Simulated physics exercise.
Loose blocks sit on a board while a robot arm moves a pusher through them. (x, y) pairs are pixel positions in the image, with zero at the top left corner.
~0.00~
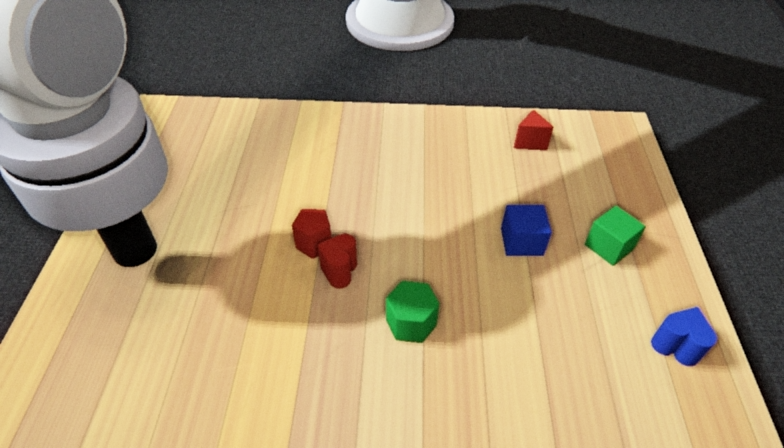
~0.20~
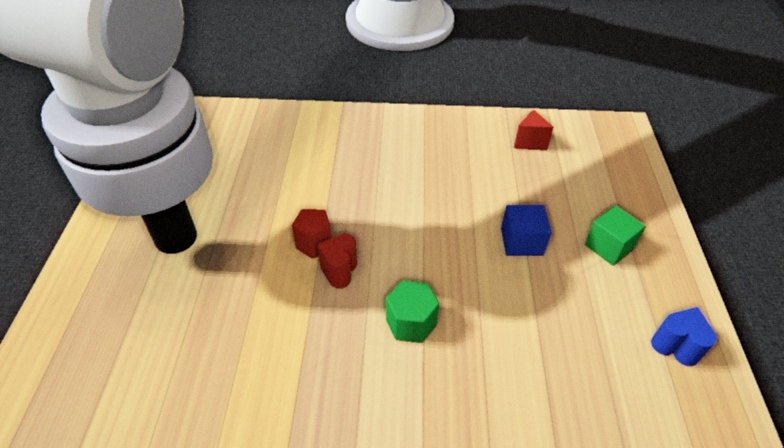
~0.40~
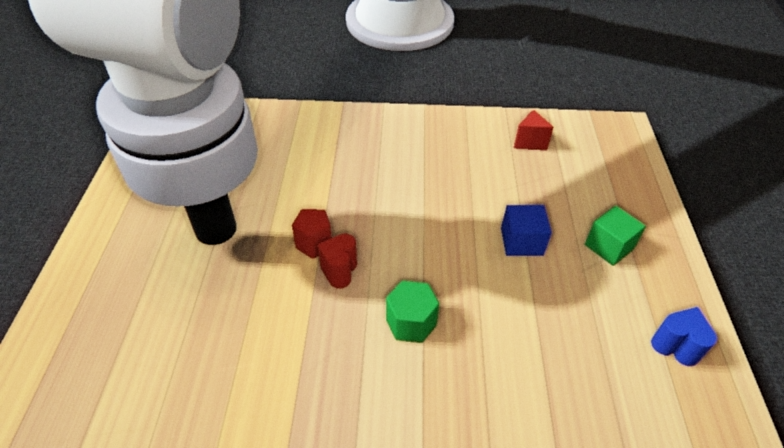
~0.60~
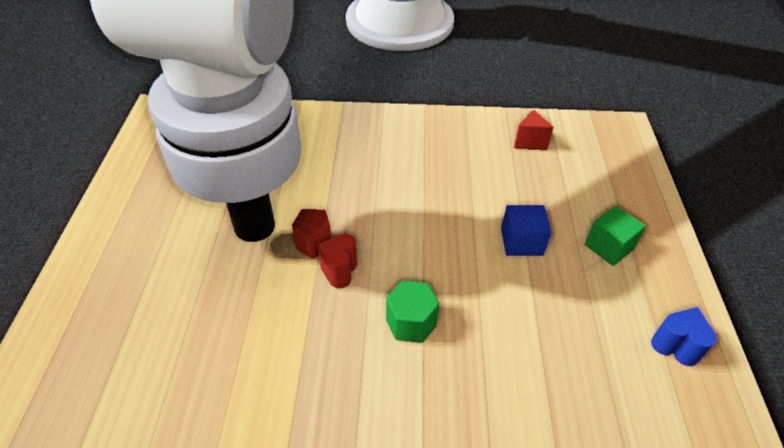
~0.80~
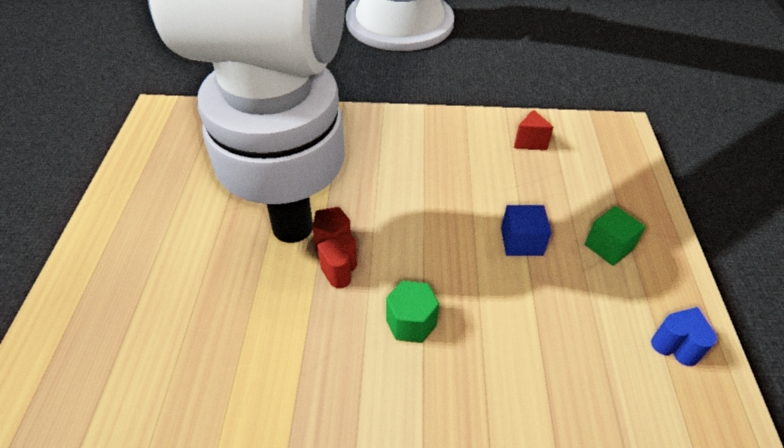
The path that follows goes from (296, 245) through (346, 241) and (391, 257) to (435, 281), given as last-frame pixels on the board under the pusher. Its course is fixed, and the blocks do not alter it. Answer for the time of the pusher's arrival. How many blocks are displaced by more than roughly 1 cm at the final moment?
Only one block.
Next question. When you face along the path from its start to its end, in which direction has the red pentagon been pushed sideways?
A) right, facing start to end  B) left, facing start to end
Answer: B.
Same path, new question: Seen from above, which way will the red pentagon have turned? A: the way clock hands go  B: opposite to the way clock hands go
B.
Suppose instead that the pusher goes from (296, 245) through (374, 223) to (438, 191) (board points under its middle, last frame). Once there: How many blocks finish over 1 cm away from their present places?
Total moved: One.
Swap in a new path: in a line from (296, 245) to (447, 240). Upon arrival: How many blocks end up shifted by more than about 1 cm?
It should be one, as far as I can tell.
On the path given first. One third of the way, pusher (346, 224); red pentagon (382, 212), turned 15° anticlockwise.
Two thirds of the way, pusher (392, 241); red pentagon (418, 213), turned 60° anticlockwise; red heart-shaped block (342, 249), turned 20° clockwise.
At the end, pusher (437, 264); red pentagon (419, 214), turned 65° anticlockwise; red heart-shaped block (342, 249), turned 20° clockwise; green six-sided block not moved.
